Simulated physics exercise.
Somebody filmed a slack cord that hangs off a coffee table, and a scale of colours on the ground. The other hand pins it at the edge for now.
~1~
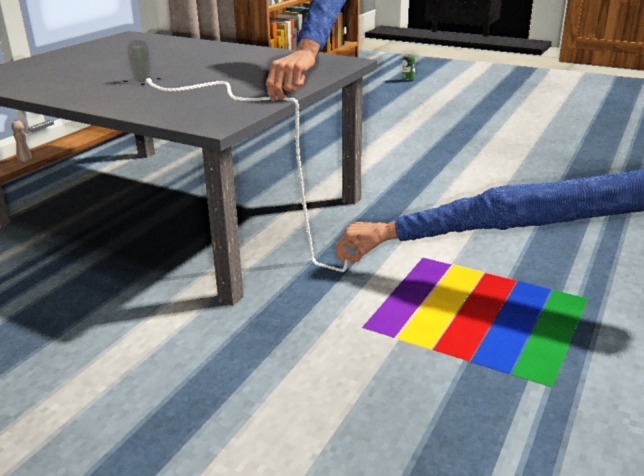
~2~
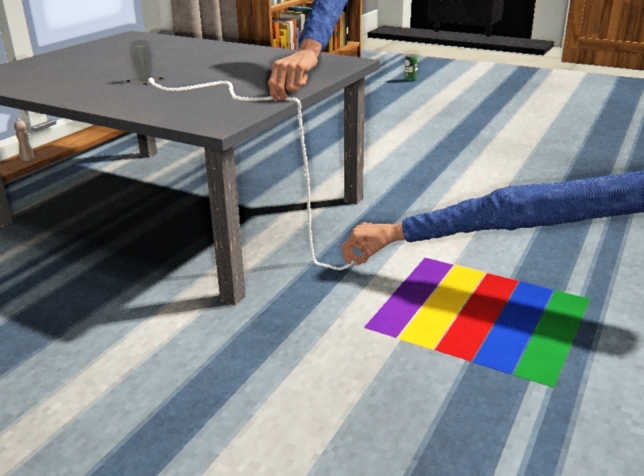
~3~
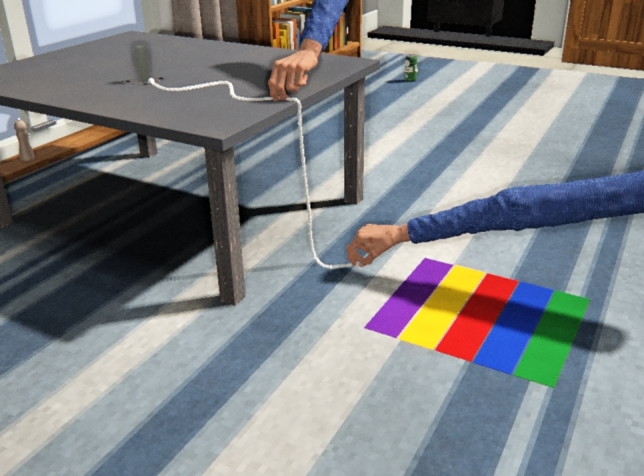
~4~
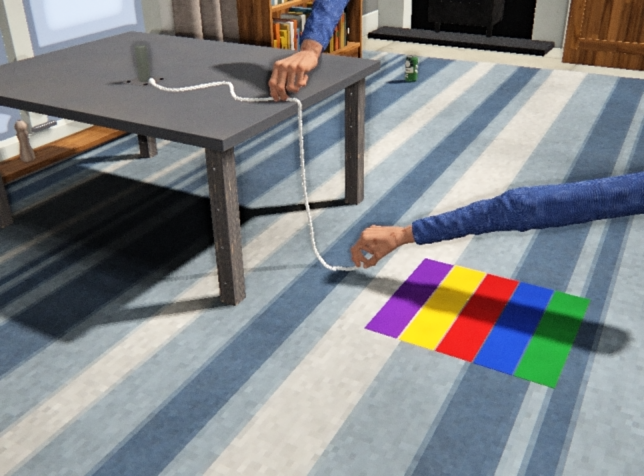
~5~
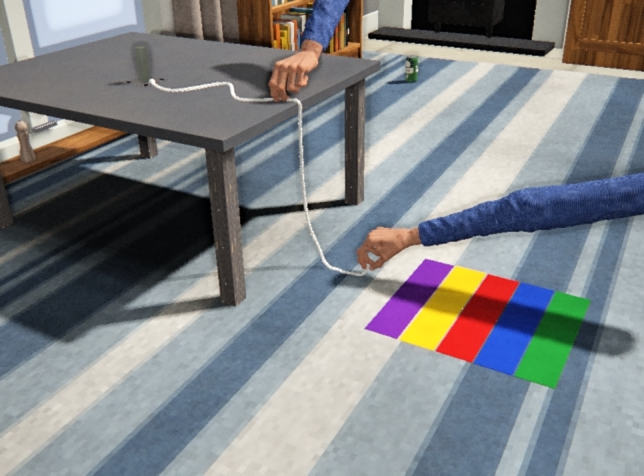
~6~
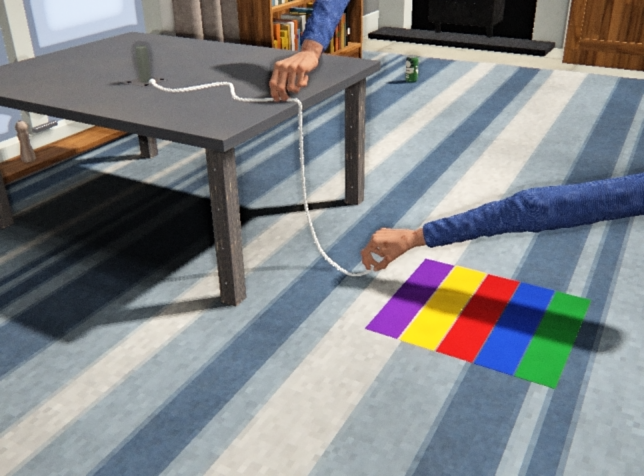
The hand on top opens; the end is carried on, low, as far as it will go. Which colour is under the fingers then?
The end stops over the blue strip.
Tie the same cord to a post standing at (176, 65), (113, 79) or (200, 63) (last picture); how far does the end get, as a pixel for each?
About (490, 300), (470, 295) and (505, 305).
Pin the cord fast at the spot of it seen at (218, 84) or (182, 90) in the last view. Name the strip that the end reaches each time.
It would be red; blue.
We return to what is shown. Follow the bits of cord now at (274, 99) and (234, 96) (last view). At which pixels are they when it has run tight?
They go to (318, 121) and to (276, 98).
Soon after, end near (457, 290); over yellow.
Then, end near (498, 301); over red.
At full stretch, end near (523, 308); over blue. It gets as far as the blue strip.
